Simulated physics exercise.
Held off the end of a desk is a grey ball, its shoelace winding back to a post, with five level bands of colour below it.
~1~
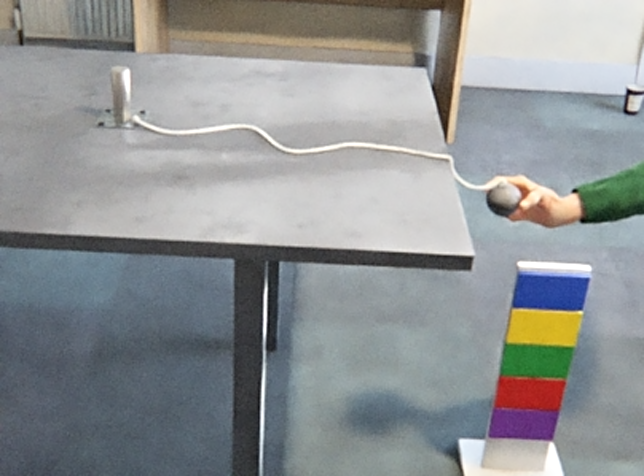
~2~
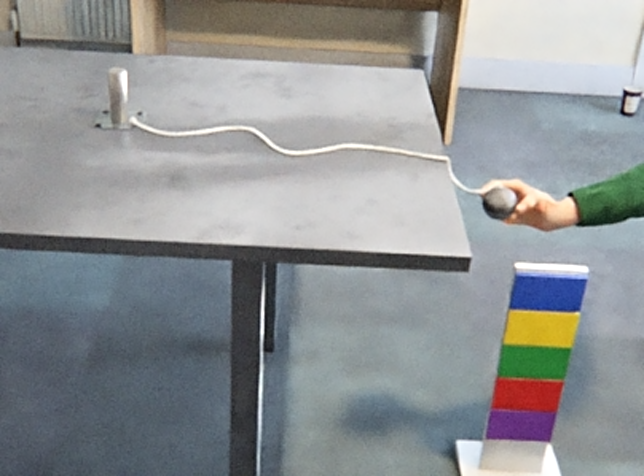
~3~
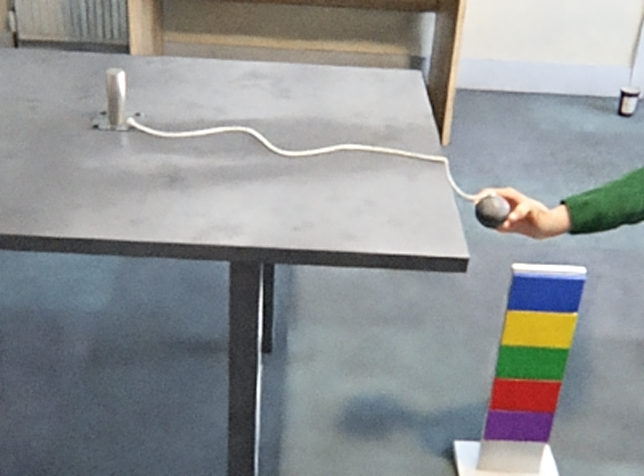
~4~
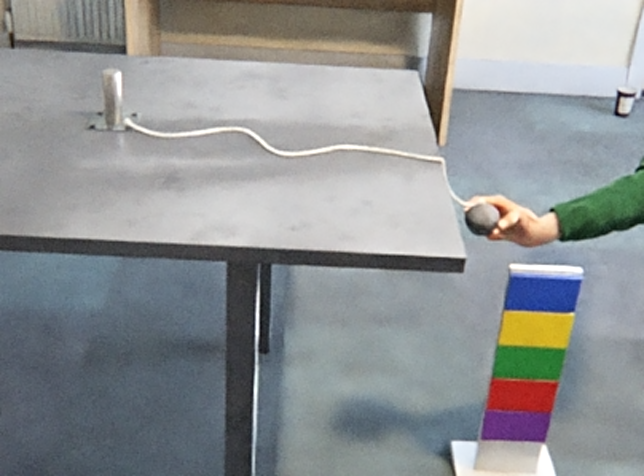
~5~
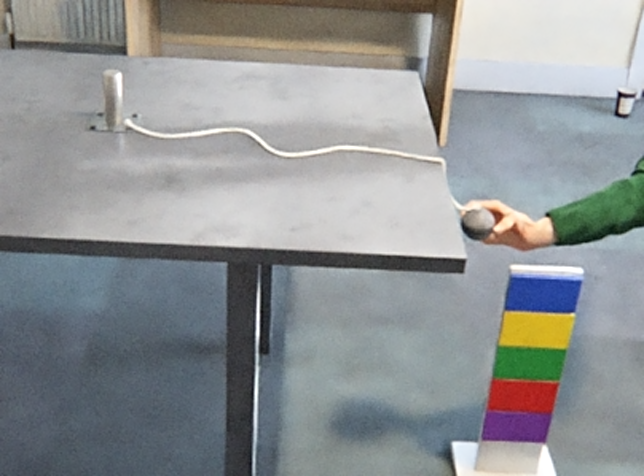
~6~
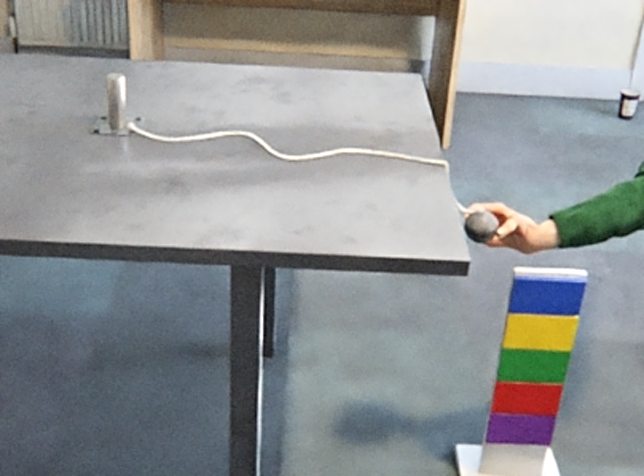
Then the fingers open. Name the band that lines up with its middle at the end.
It lines up with blue.
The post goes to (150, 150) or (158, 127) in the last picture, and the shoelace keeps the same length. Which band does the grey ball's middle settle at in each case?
The first case gives yellow, the second gives yellow.
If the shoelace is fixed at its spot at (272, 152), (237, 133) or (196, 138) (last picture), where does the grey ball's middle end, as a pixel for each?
It would sit near (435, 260) the first time, (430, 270) the second and (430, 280) the third.
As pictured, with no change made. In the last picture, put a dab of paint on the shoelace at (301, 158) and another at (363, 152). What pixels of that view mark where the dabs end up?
The first ends at (342, 151) and the second at (409, 159).
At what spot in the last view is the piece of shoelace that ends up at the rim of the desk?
At (404, 157).
A little later, ball near (416, 282); level with blue.
Next, ball near (445, 287); level with blue.
When it is over, ball near (429, 285); level with blue. Its middle rests at the blue band.
